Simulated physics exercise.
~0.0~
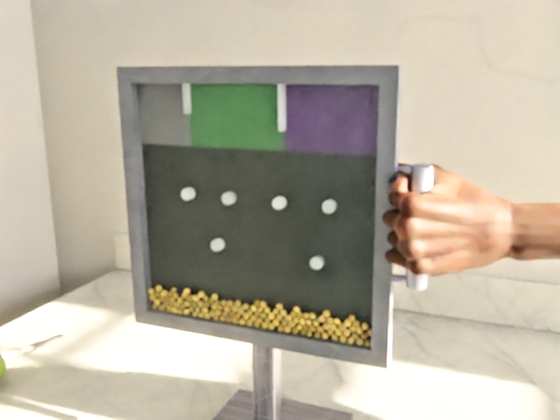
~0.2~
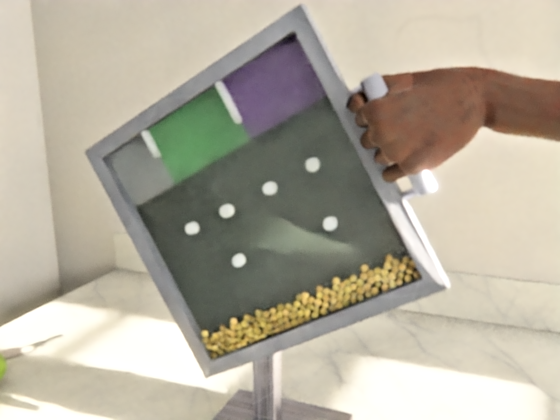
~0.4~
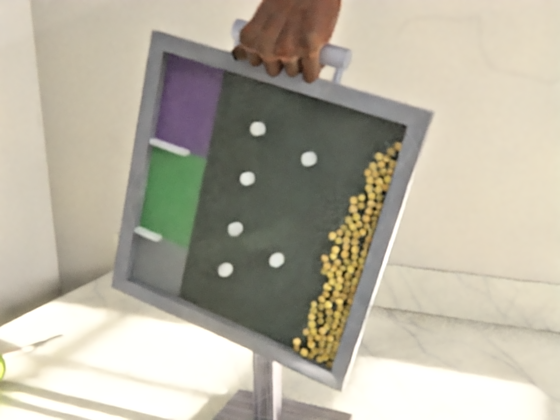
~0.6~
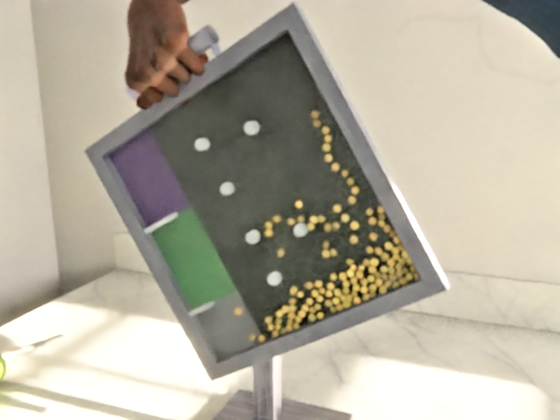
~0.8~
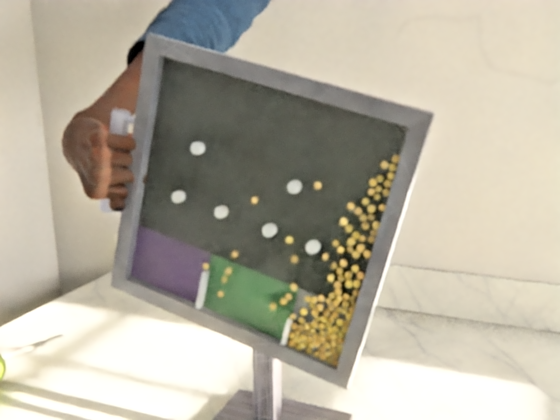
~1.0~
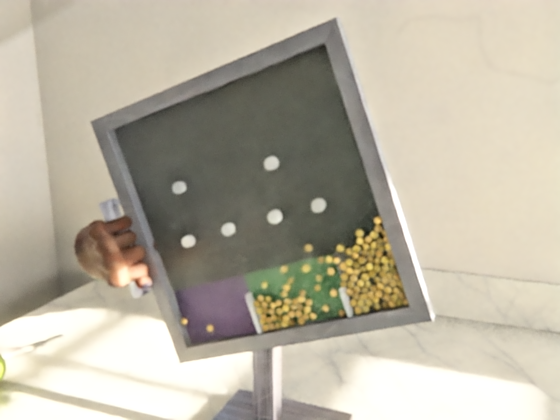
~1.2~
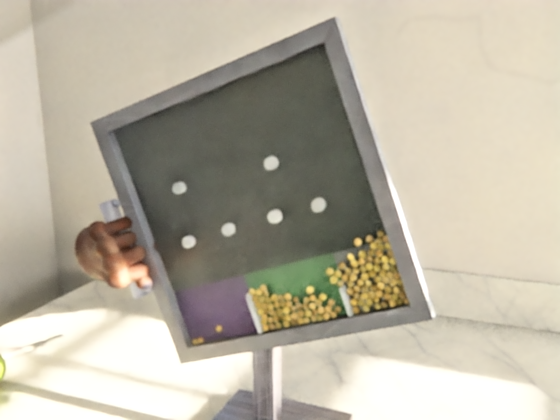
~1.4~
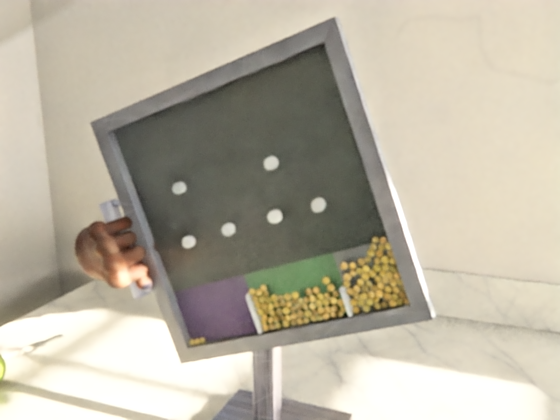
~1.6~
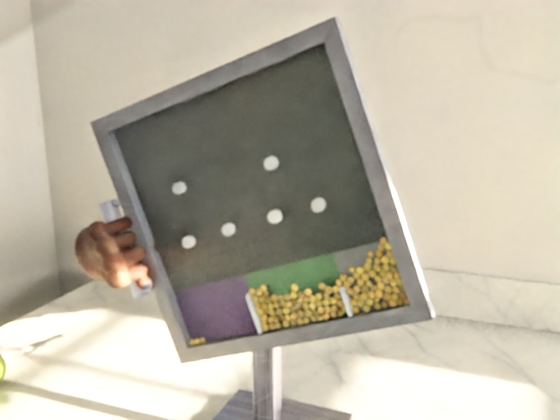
In this clip, a hand turns a framed puzzle box anticlockwise past upside down, and the dried chickpeas inside slide and tumble past white pegs into the coloured pockets, settling mostly in green and grey, with only a few in the purple pocket's corner.
